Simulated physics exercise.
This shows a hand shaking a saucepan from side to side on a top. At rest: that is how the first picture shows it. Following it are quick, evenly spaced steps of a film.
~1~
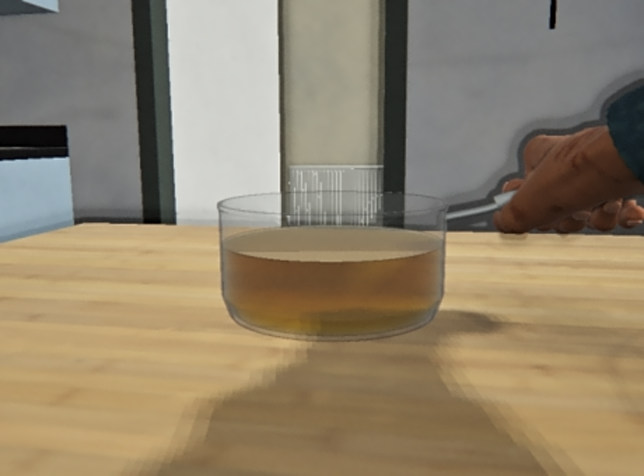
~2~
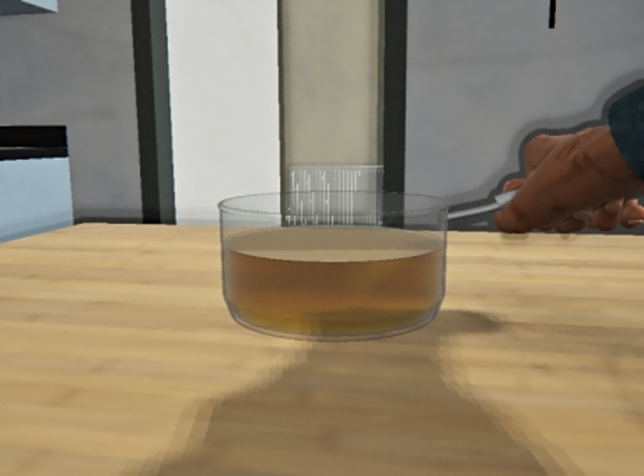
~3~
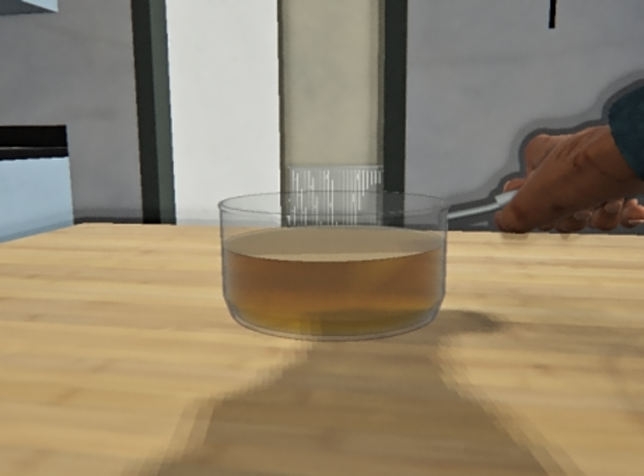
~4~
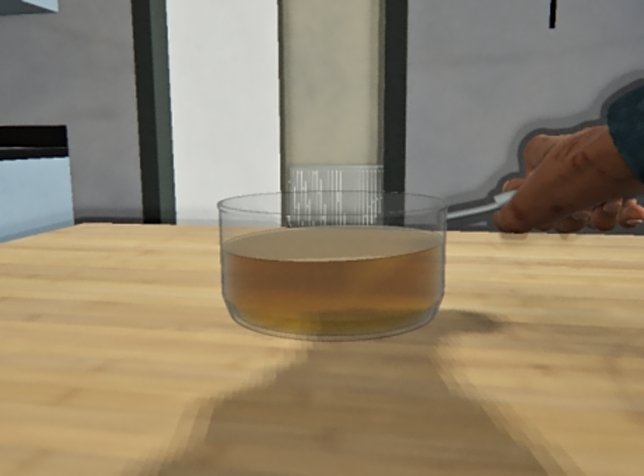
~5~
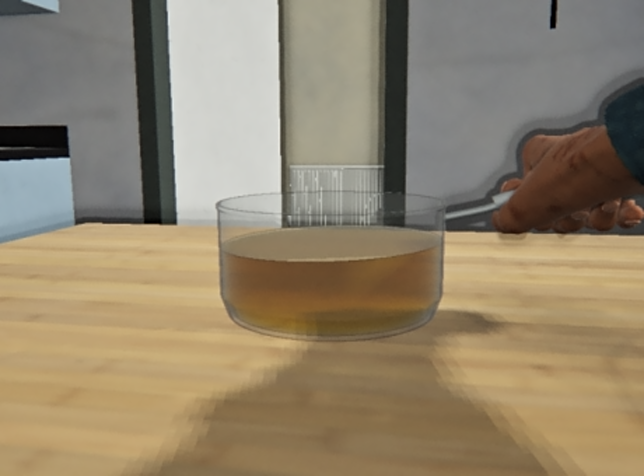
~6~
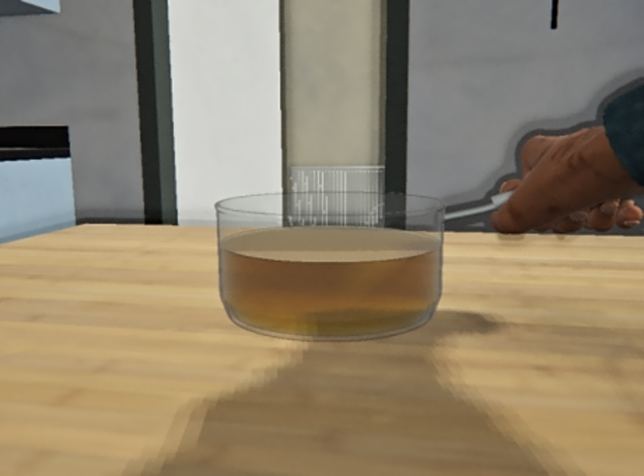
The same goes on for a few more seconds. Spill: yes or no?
No.
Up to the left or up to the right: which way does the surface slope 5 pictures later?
The right edge.
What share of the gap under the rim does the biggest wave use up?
Roughly 50 %.
Next, the highest wave so far stays far below the rim.
After that, the highest wave so far climbs under half way to the rim.
Finally, the highest wave so far climbs under half way to the rim; nothing has left it.
